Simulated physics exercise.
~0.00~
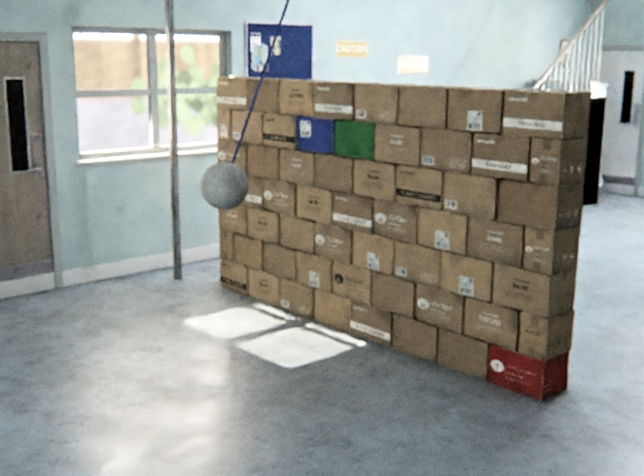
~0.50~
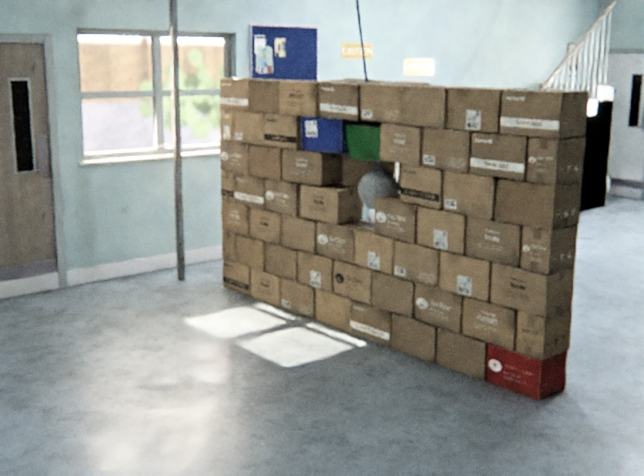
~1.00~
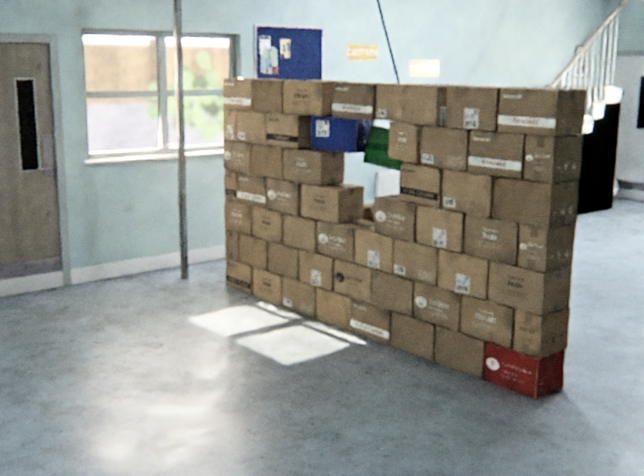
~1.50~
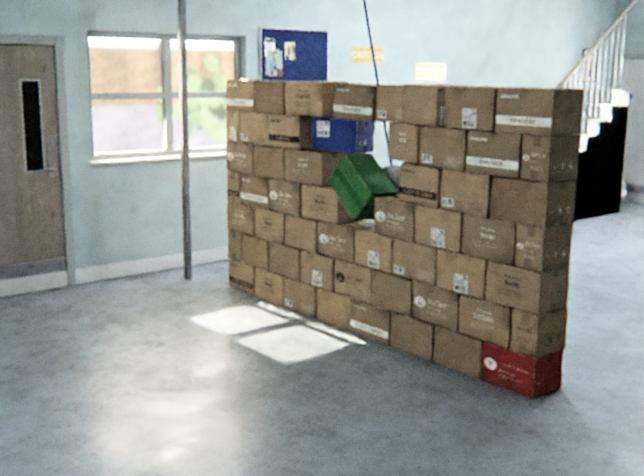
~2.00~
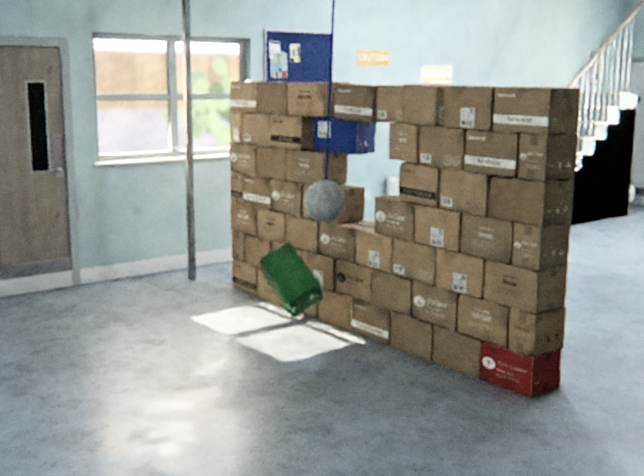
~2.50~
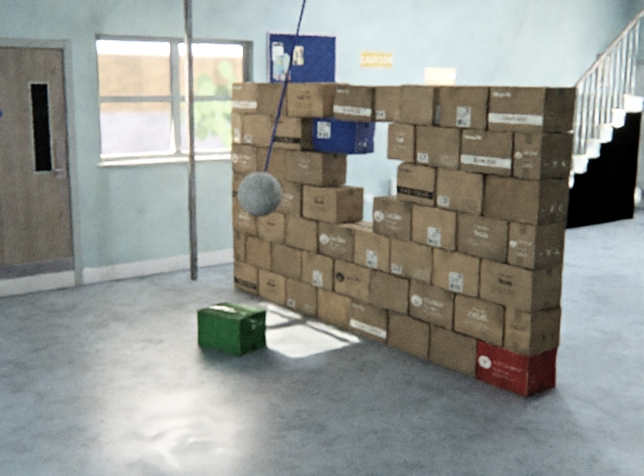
The footage shows a grey ball on a line swinging into a wall of brown cartons and knocking a hole through it, after which a green carton tumbles down the front and lands on the floor while the ball swings back left and the blue carton stays up.
